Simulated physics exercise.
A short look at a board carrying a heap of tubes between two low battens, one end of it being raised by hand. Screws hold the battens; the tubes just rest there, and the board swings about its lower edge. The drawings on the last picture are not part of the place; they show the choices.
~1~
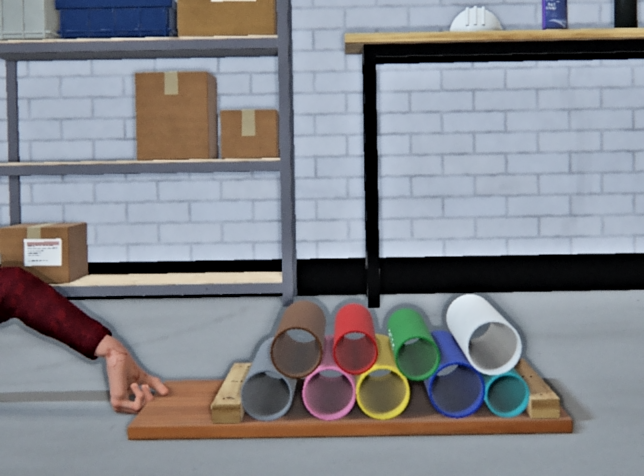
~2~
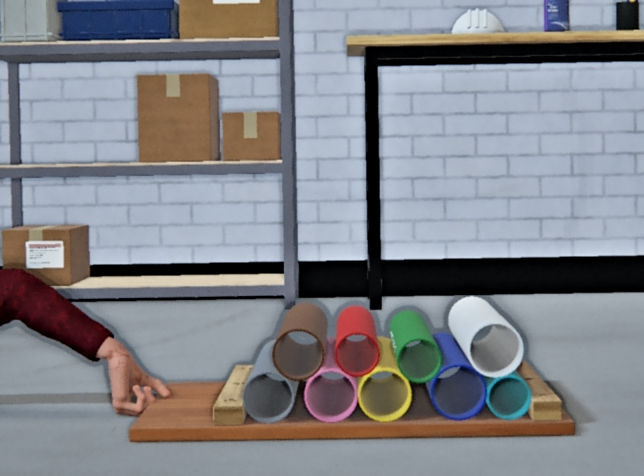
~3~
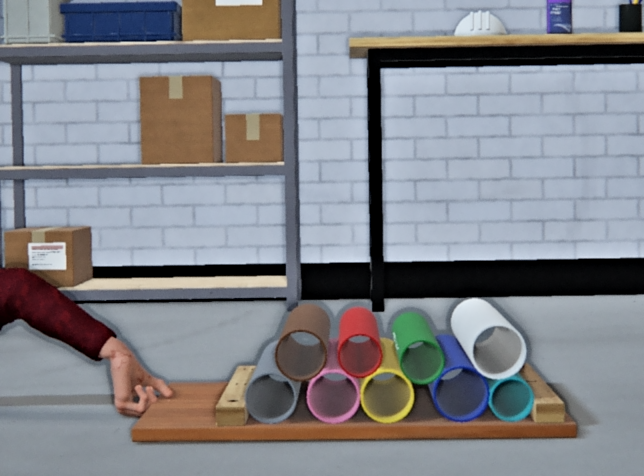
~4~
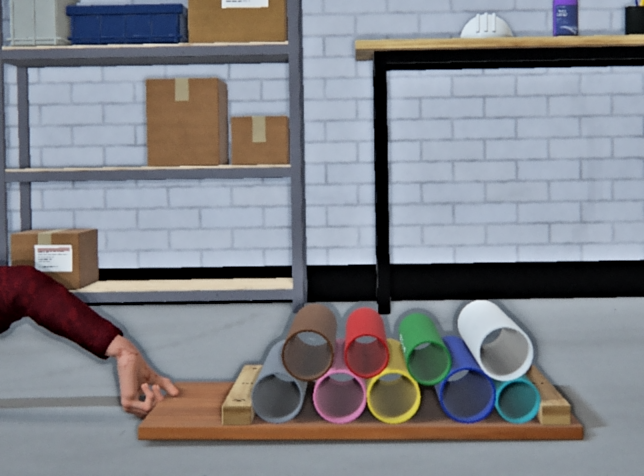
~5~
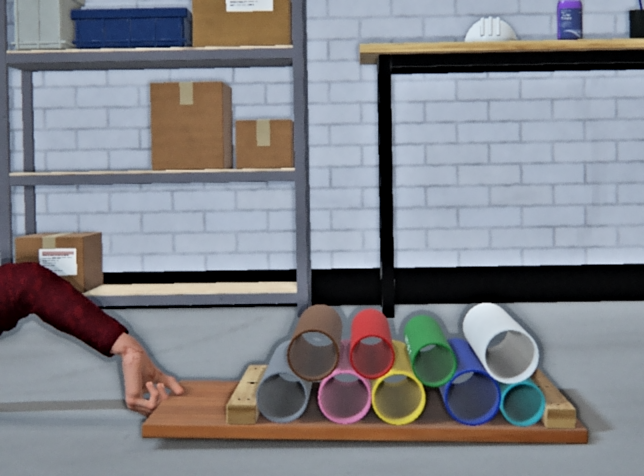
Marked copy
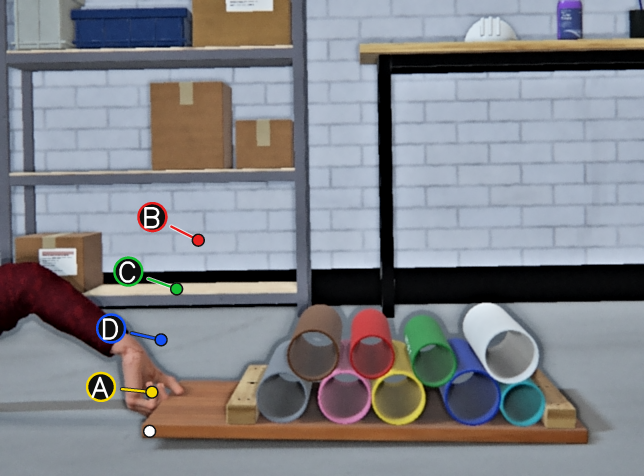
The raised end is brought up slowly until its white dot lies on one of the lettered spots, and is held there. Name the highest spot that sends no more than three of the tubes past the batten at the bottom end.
It can be raised to B.
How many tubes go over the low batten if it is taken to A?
It comes to none.
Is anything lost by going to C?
Yes, at C.
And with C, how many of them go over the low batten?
The count is one.
On the marked copy, A at (152, 392); B at (198, 240); C at (176, 289); D at (161, 340); the white dot at (150, 431).
Following B. Soon after the start, board at 16°.
Later, board at 28°.
In the end, board at 28°, one over the low batten (white).
As for the rest, A none over the low batten; C one over the low batten (white); D none over the low batten.
